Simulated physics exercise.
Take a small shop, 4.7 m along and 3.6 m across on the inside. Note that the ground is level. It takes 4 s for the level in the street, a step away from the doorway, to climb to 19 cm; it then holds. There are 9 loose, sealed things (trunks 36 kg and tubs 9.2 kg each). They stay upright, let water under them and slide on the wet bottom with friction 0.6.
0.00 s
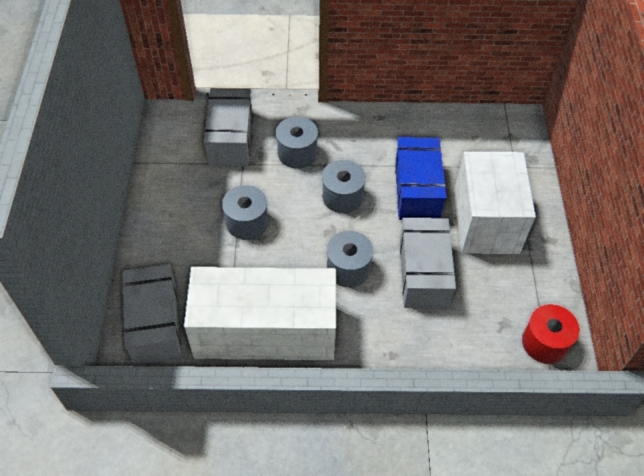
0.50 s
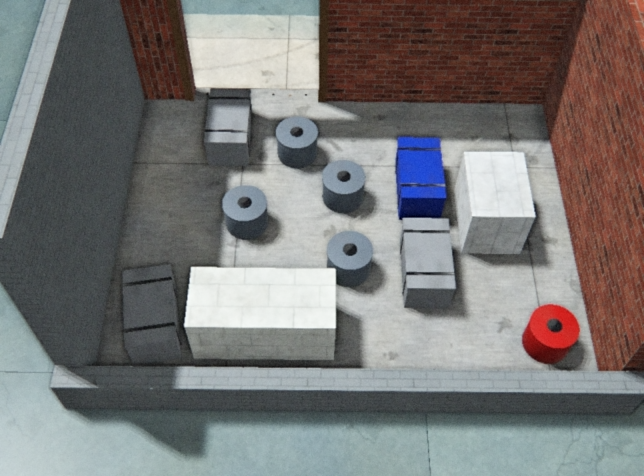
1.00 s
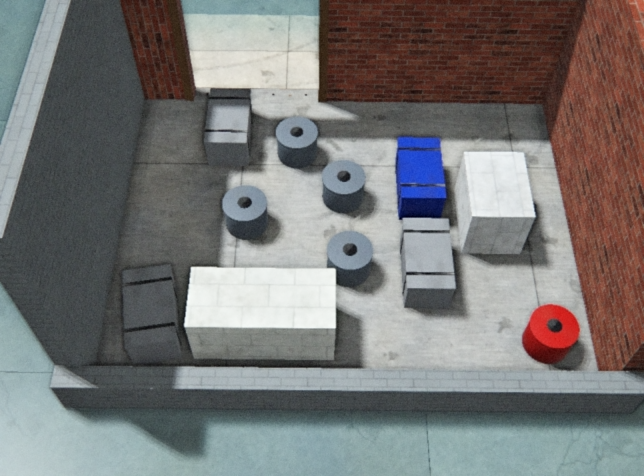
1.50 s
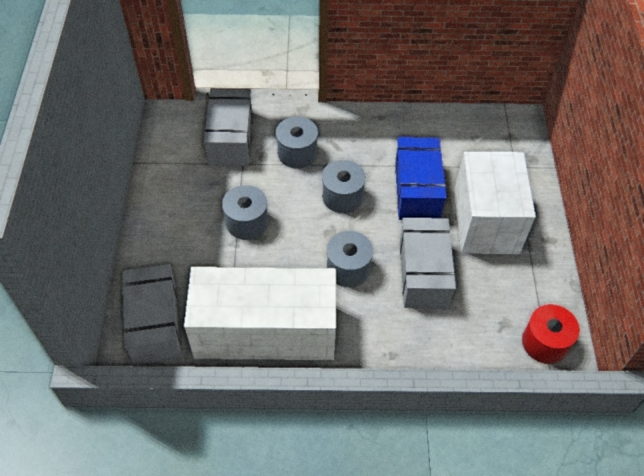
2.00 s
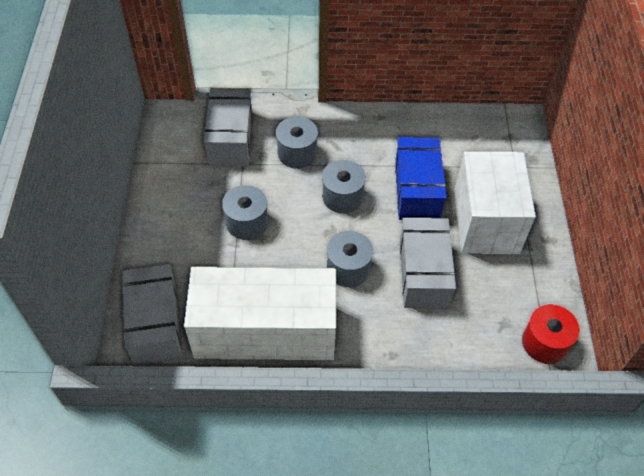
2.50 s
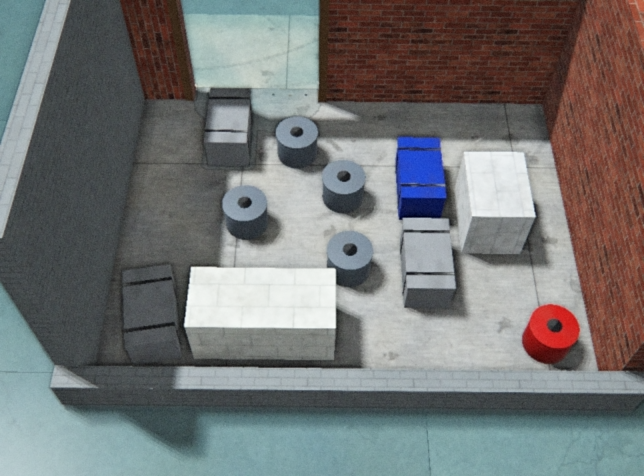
Water spread over the ground outside the brick and gray walls, then crept into the doorway at the back, while the blue trunk, red tub and other things inside all stayed put.
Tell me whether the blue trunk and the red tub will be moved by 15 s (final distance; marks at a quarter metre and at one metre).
The blue trunk shifts slightly, the red tub goes a long way.
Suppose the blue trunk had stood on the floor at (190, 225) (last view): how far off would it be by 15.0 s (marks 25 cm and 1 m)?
In that run it wanders a bit.
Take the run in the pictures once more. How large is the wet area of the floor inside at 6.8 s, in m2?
At that time the wet patch spans about 10.5 m2.
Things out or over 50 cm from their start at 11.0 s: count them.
4.
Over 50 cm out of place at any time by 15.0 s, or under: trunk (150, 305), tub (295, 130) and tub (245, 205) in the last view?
In turn: Within, beyond, beyond.
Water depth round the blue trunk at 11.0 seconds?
I'd say around 8 cm.
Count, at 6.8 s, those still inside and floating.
Then: 2.
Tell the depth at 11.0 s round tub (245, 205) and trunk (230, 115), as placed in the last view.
Close to 11 and 10 centimetres.
After 3.5 s the blue trunk is near (421, 167), 0.0 m from its start, aground; the red tub is near (555, 326), 0.0 m from its start, aground; 0 afloat.
After 6.8 s the blue trunk is near (421, 167), 0.0 m from its start, aground; the red tub is near (555, 326), 0.0 m from its start, aground; 2 afloat.
After 11.0 s the blue trunk is near (421, 167), 0.0 m from its start, aground; the red tub is near (574, 297), 0.4 m from its start, afloat; 7 afloat.
After 15.0 s the blue trunk is near (428, 136), 0.4 m from its start, afloat; the red tub is near (548, 165), 1.9 m from its start, afloat; 9 afloat.
